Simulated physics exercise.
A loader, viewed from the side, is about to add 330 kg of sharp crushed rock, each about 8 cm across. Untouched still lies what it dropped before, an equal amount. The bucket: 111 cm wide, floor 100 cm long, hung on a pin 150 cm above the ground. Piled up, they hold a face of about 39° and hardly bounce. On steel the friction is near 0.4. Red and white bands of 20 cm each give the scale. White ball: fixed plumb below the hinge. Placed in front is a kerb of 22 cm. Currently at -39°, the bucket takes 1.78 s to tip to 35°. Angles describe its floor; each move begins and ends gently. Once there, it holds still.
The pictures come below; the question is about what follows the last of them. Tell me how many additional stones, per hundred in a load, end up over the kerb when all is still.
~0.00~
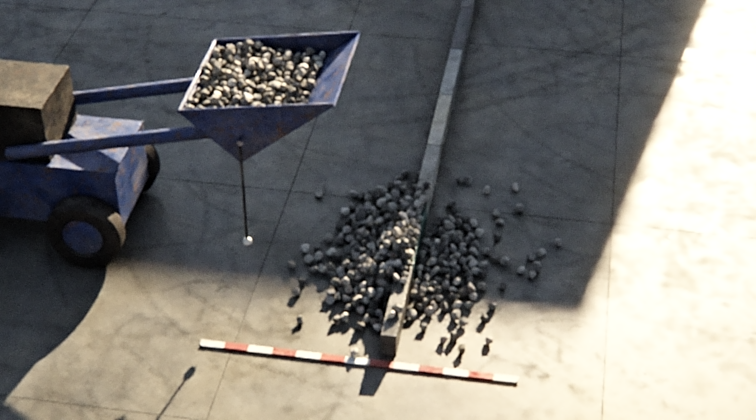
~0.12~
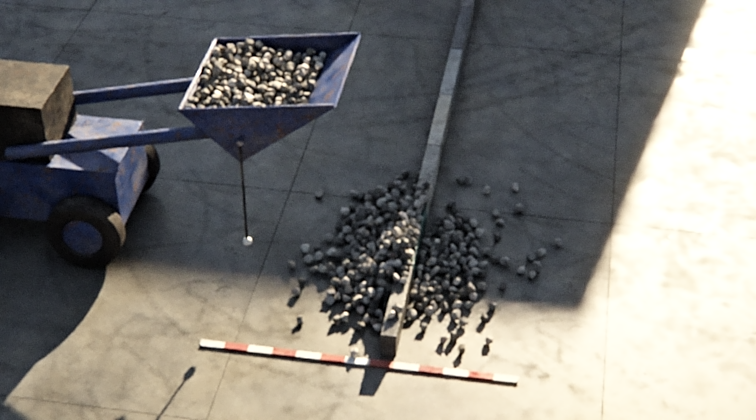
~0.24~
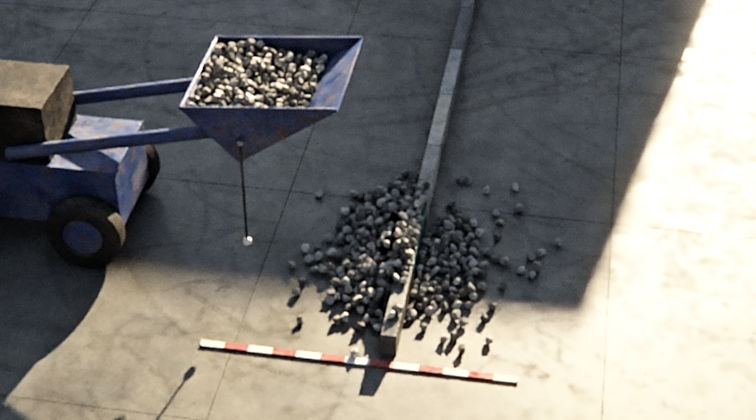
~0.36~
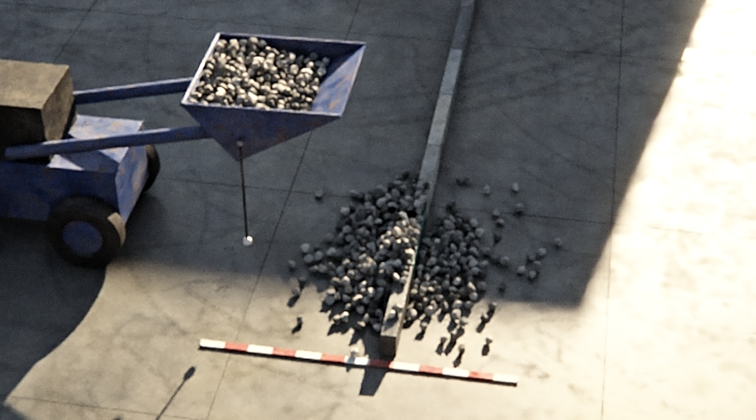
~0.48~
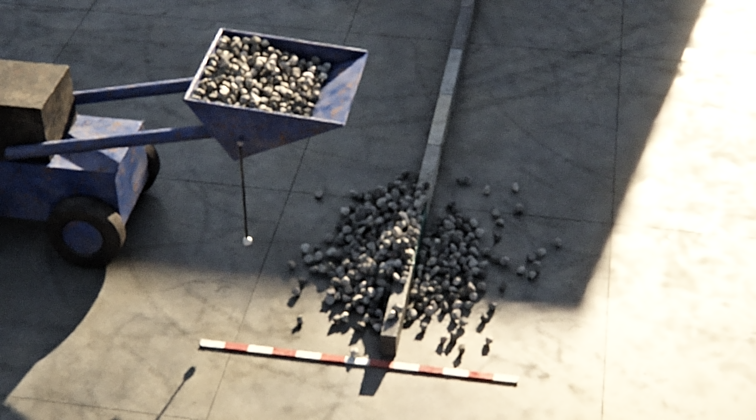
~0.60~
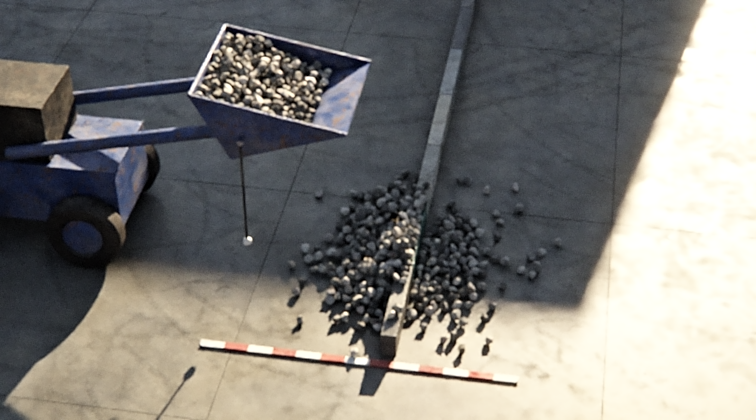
Some 10 in every hundred.
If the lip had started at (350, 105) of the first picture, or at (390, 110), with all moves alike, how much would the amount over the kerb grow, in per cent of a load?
First place: Roughly 35 %; second place: Roughly 100 %.
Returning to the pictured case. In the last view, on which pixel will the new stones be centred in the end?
In the last view, somewhere near (372, 241).
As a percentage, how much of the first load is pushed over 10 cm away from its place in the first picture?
Estimate: 5 %, roughly.
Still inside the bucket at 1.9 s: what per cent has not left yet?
Roughly 70 per cent of its load.
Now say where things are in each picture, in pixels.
The first picture shows lip at (334, 105), floor tilted -39°, highest stones at (258, 61). The earlier load is highest near (403, 240), 34 cm above ground level, 74 % on this side of the kerb, 26 % over the kerb.
The second picture shows lip at (335, 106), floor tilted -38°, highest stones at (259, 61); the stones move at 0.1 m/s on average.
The third picture shows lip at (337, 110), floor tilted -35°, highest stones at (250, 60); the stones move at 0.1 m/s on average.
In the fourth picture, the bucket is at -31°, its lip at (340, 117); the top of the load is at (230, 59); the stones move at 0.2 m/s on average.
In the fifth picture, the bucket is at -26°, its lip at (343, 125); the top of the load is at (224, 55); the stones move at 0.2 m/s on average.
The sixth picture shows lip at (346, 135), floor tilted -19°, highest stones at (224, 51); the stones move at 0.2 m/s on average.
After 1.3 s the floor is at 24°; in per cent of one load, 100 in the bucket, 74 on this side of the kerb, 26 over the kerb; the foremost stones are at (535, 254).
After 1.9 s the floor is at 35°; in per cent of one load, 70 in the bucket, 104 on this side of the kerb, 26 over the kerb; the foremost stones are at (535, 254).
After 2.2 s the floor is at 35°; in per cent of one load, 25 in the bucket, 148 on this side of the kerb, 27 over the kerb; the foremost stones are at (535, 254).
After 4.9 s the floor is at 35°; in per cent of one load, 0 in the bucket, 165 on this side of the kerb, 35 over the kerb; the foremost stones are at (538, 256). Net gain over the kerb, 10.
